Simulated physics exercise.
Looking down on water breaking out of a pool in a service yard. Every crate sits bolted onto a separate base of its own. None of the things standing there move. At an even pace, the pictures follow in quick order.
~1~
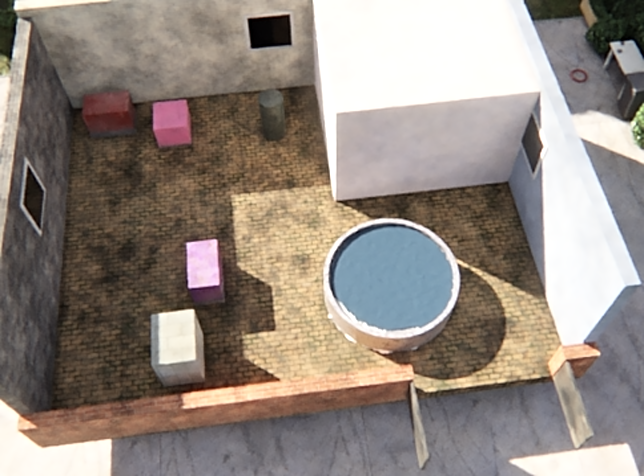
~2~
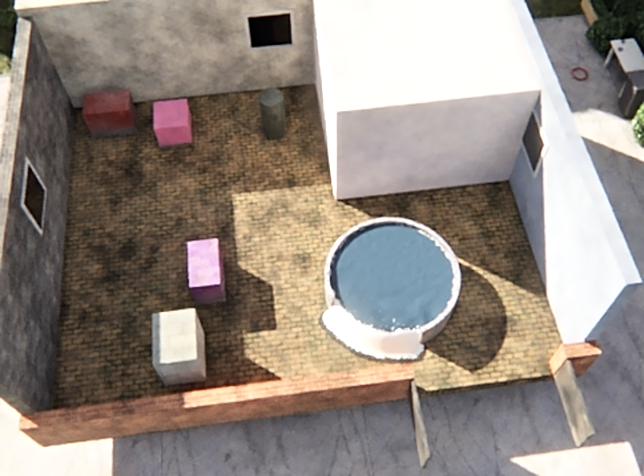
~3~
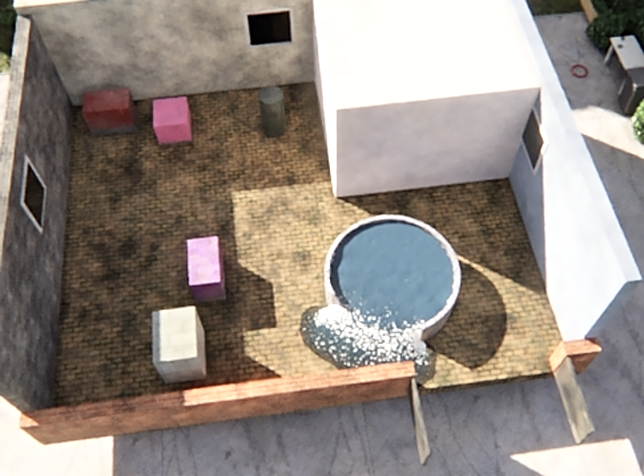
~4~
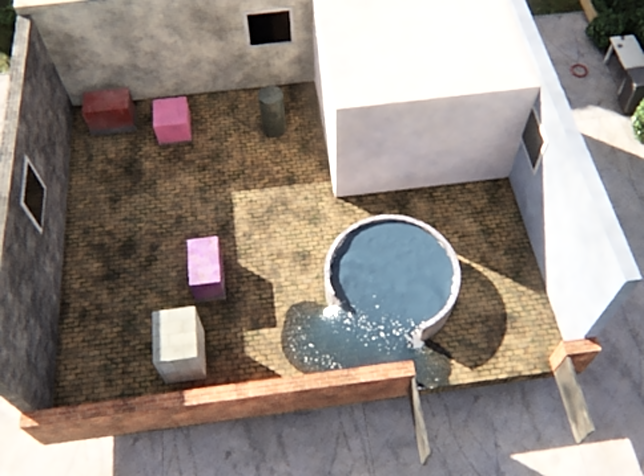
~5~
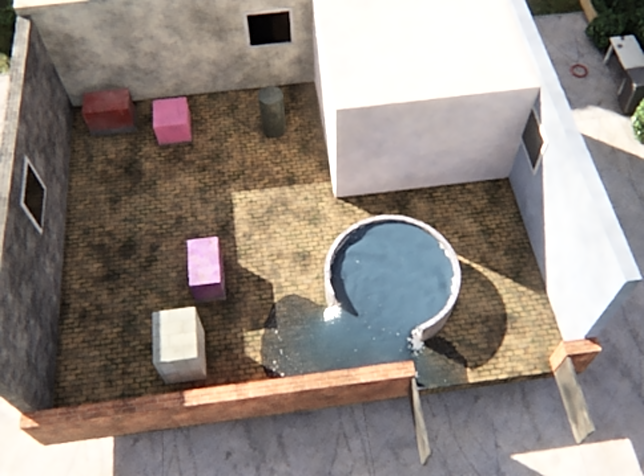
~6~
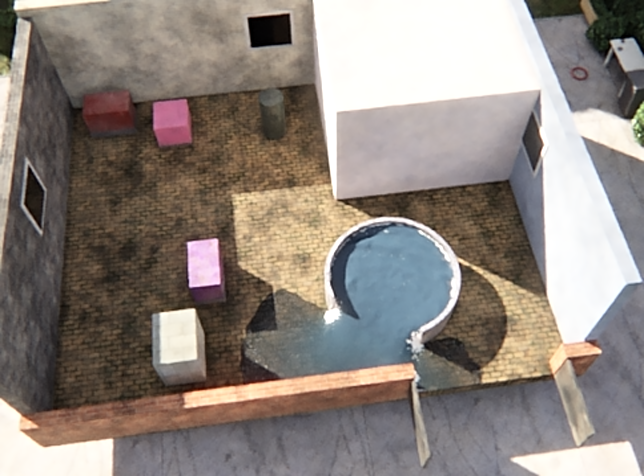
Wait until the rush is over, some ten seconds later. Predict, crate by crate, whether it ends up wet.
The red crate ends up dry; the purple crate ends up wet; the pink crate ends up wet.
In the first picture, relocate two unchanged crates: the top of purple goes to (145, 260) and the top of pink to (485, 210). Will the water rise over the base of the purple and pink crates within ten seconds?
My reading: The purple one stays untouched, the pink one stays untouched.
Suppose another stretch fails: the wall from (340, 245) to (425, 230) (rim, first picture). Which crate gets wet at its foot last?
That would be the one in red.
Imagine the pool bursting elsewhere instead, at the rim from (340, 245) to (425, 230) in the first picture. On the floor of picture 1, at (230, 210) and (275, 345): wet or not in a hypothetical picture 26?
Going in the order you asked, the first is drenched and the second is never reached.
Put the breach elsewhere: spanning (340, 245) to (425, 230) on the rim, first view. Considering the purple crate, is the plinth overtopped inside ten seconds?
Result: Purple is not reached.
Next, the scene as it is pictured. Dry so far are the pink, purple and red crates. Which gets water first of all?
I'd pick the purple crate.
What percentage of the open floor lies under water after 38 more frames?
Near 70 in a hundred.
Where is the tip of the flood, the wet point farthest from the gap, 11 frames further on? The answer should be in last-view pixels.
About (53, 426).
A moment on, water covers 10 % of the floor; the red crate not reached, the purple crate water round its plinth, the pink crate not reached.
Next, water covers 20 % of the floor; the red crate not reached, the purple crate water round its plinth, the pink crate not reached.
Then, water covers 35 % of the floor; the red crate not reached, the purple crate water round its plinth, the pink crate not reached.
Later, water covers 70 % of the floor; the red crate water round its plinth, the purple crate water round its plinth, the pink crate water round its plinth.
In the end, water covers 90 % of the floor; the red crate stayed above the water, the purple crate was topped, the pink crate was topped.
